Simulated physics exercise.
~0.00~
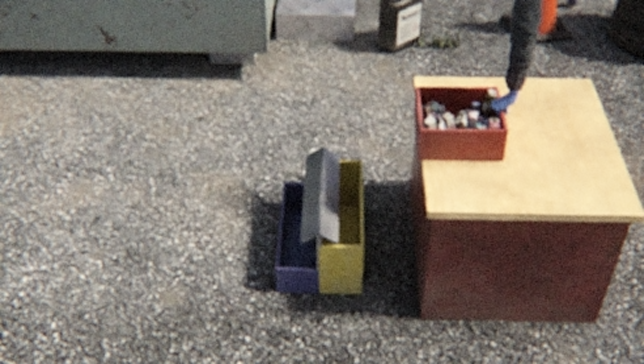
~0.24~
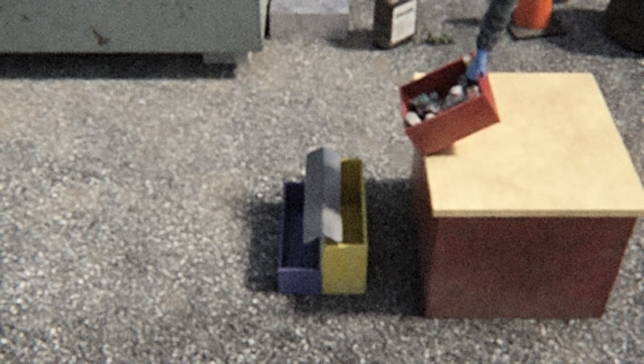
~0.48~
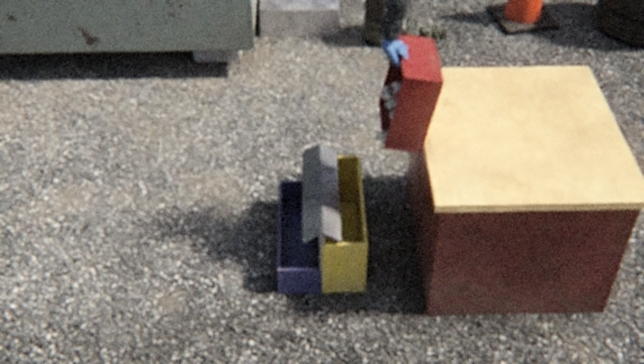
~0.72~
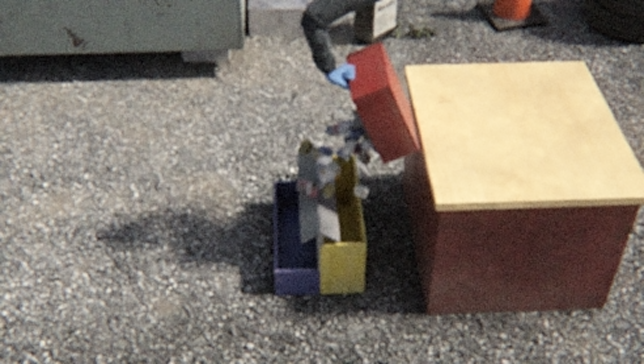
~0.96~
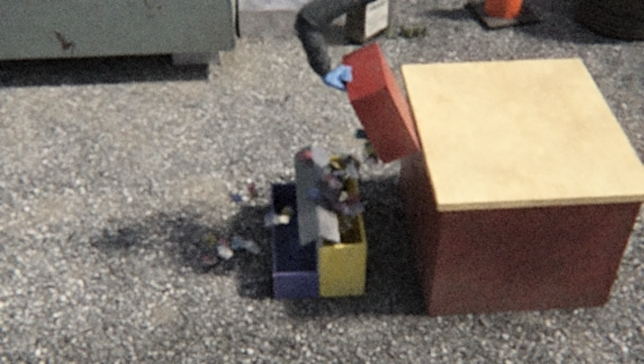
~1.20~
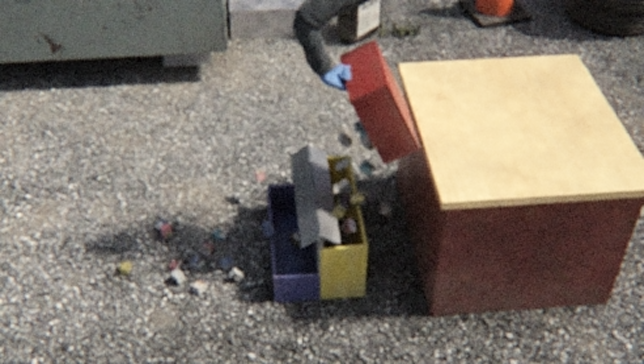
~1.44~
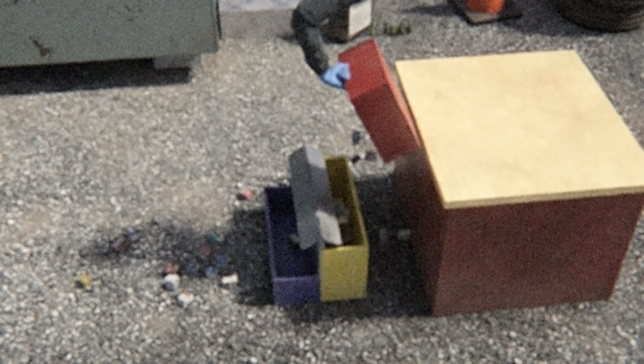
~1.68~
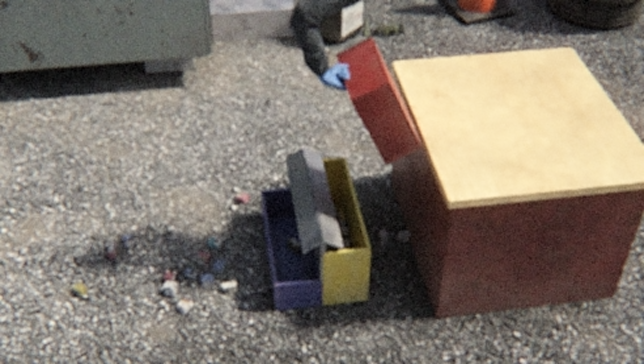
Gloved hand tipping a red box of small cartons off a bench, most landing in a yellow tote, others scattering beyond the blue tub.
